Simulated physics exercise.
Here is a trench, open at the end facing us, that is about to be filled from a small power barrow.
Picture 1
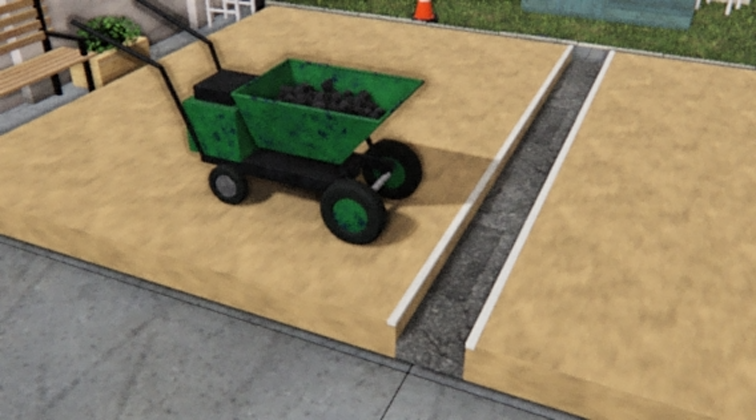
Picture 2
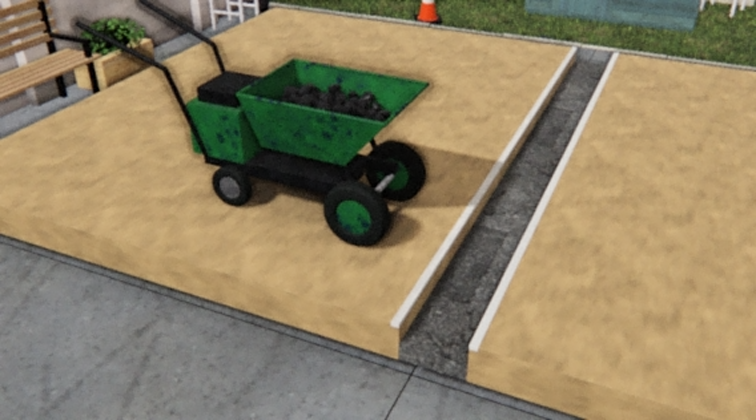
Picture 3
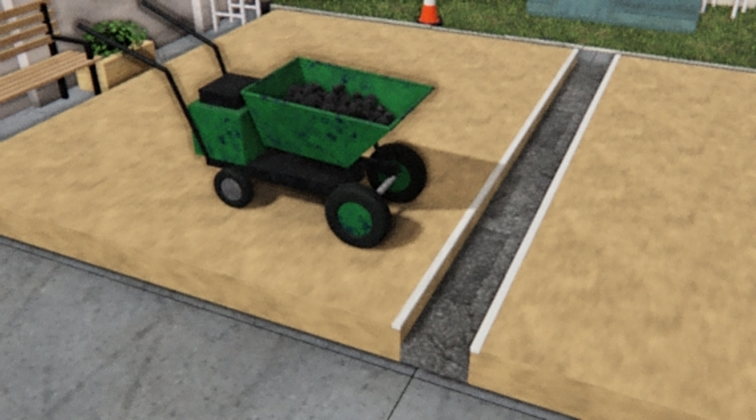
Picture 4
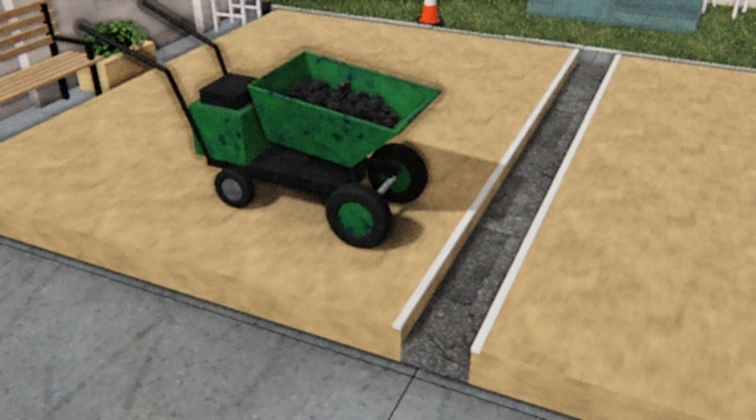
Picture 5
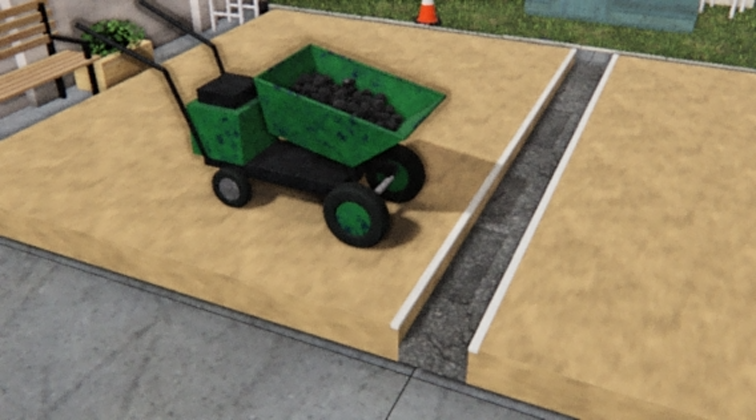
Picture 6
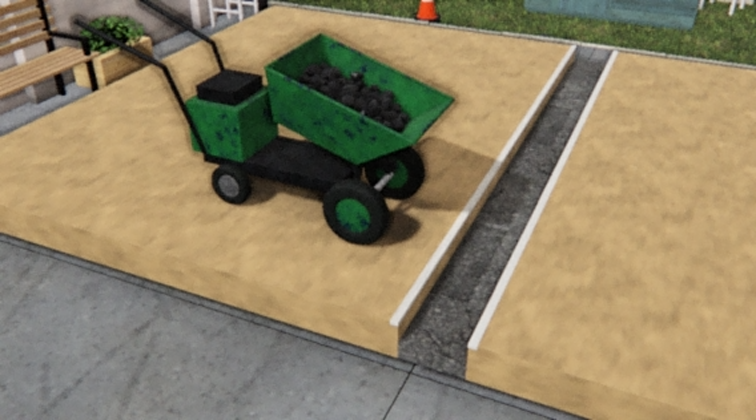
The green skip of a small power barrow, loaded with dark lumps, sits level on a sandy slab to the left of a narrow, shallow trench. Its back end rises gradually, tilting the skip toward the trench until it is clearly slanted, while the wheels stay in place and the lumps remain inside.
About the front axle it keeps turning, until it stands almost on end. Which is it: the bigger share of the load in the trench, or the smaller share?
The trench is left with most of the load.
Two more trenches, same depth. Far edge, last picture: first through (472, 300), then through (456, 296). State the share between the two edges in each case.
I'd say some 50 in a hundred, followed by 10 in a hundred.
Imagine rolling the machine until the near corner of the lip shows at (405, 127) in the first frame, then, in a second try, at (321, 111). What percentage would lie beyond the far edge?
First try: Some 50 %; second try: 0 %.
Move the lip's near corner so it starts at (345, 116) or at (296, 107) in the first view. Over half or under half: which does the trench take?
The first place leaves the greater portion between the edges, the second place the lesser portion.
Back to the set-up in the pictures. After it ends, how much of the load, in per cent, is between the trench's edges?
It works out at some 75 %.
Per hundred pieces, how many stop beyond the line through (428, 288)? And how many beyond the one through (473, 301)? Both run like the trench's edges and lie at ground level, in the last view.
That's 90 per cent for the first and 40 per cent for the second.
Just after the last frame, skip tipped steeply; every one in the skip.
A moment on, skip tipped right over; roughly two thirds in the skip; roughly a quarter in or heaped over the trench; about a tenth beyond it; just a few falling.
Further on, skip tipped right over; about a tenth in the skip; the larger part in or heaped over the trench; roughly a quarter beyond it.
When it is over, skip tipped right over; about a tenth in the skip; the larger part in or heaped over the trench; roughly a quarter beyond it.
